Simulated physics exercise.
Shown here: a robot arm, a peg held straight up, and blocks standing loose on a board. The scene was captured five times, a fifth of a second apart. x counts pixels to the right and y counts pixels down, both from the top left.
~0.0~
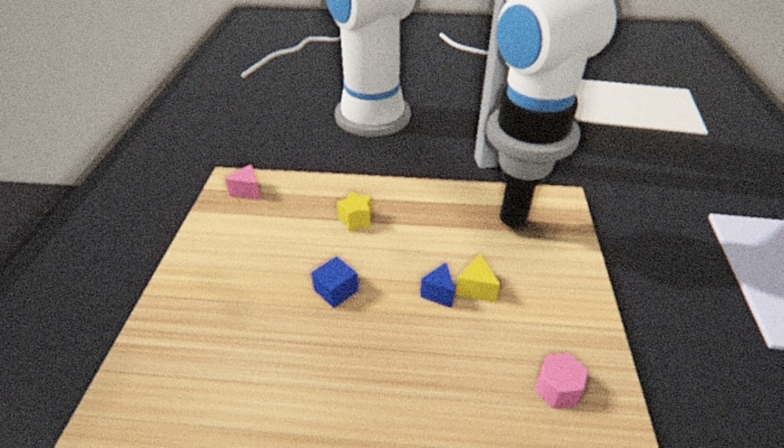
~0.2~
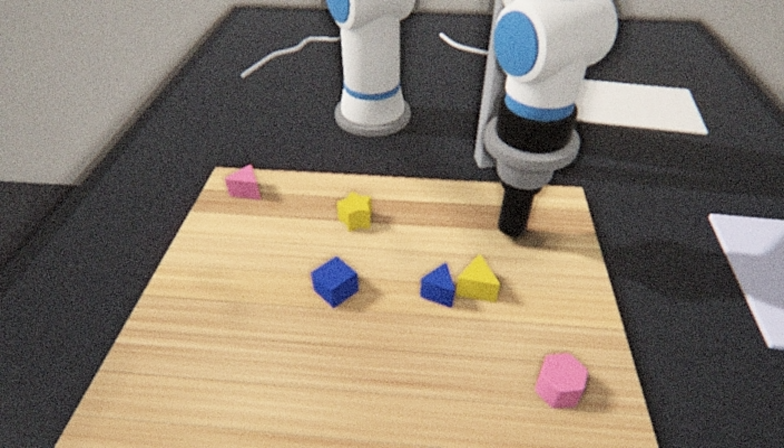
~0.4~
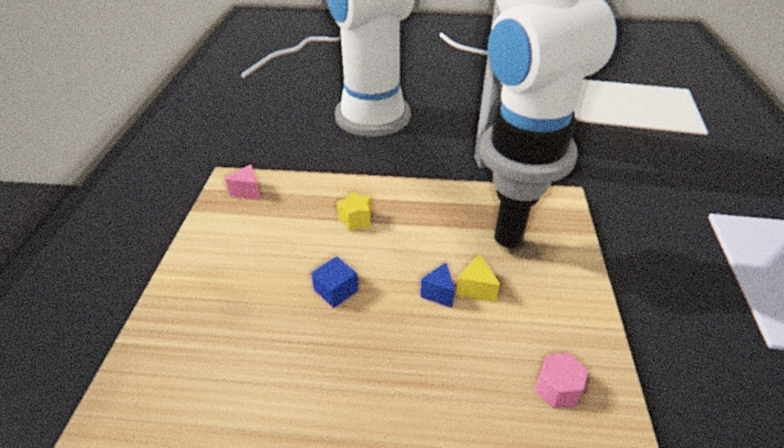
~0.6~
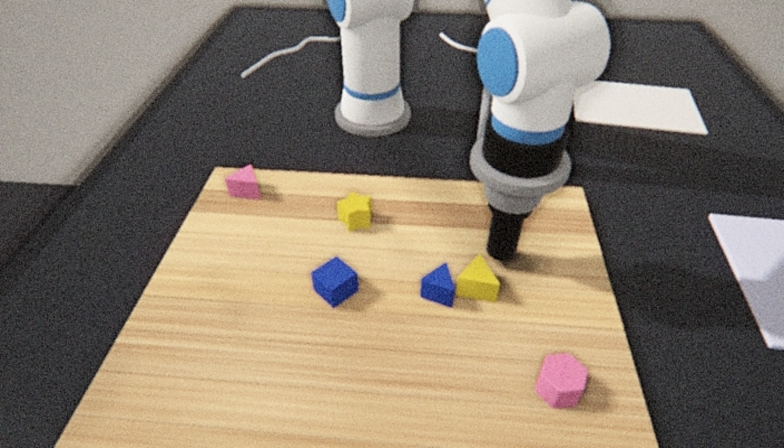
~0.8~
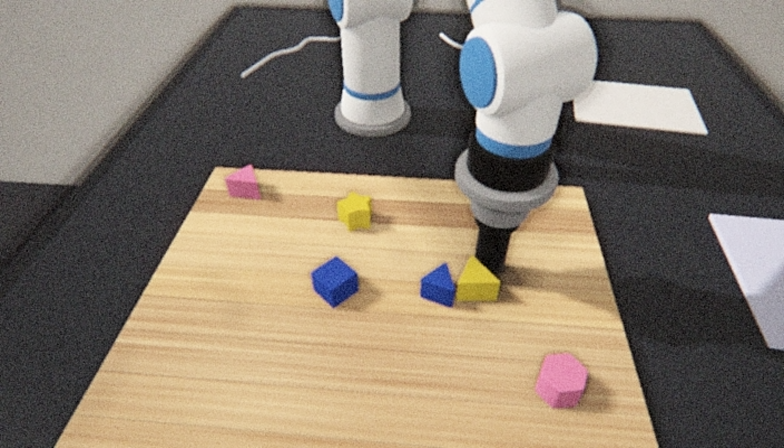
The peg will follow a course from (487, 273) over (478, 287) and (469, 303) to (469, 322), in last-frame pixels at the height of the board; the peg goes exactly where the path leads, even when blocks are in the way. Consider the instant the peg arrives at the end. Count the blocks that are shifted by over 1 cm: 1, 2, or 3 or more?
That's one.
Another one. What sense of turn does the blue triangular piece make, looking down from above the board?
Looking down, my answer is that the blue triangular piece rotates clockwise.
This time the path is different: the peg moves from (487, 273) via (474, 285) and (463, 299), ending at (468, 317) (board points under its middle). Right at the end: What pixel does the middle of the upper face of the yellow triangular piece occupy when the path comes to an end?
The middle of its upper face will lie at (447, 312).
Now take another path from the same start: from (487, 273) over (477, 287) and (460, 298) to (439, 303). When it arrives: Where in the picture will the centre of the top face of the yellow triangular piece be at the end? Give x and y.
At (432, 307).
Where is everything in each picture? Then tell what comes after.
The first frame shows lower end of the peg (513, 219), tops of blocks, blue triangular piece (441, 276), yellow triangular piece (479, 271).
The second frame shows peg (512, 228), blocks as before.
The third frame shows peg (508, 238), blocks as before.
The fourth frame shows peg (501, 251), blocks as before.
The fifth frame shows peg (489, 264), blue triangular piece (441, 276), yellow triangular piece (477, 273).
On the path given first. Halfway along, peg (474, 287); blue triangular piece (438, 278), turned 20° clockwise; yellow triangular piece (460, 295), turned 15° anticlockwise.
At the end, peg (471, 314); blue triangular piece (437, 279), turned 30° clockwise; yellow triangular piece (446, 314).
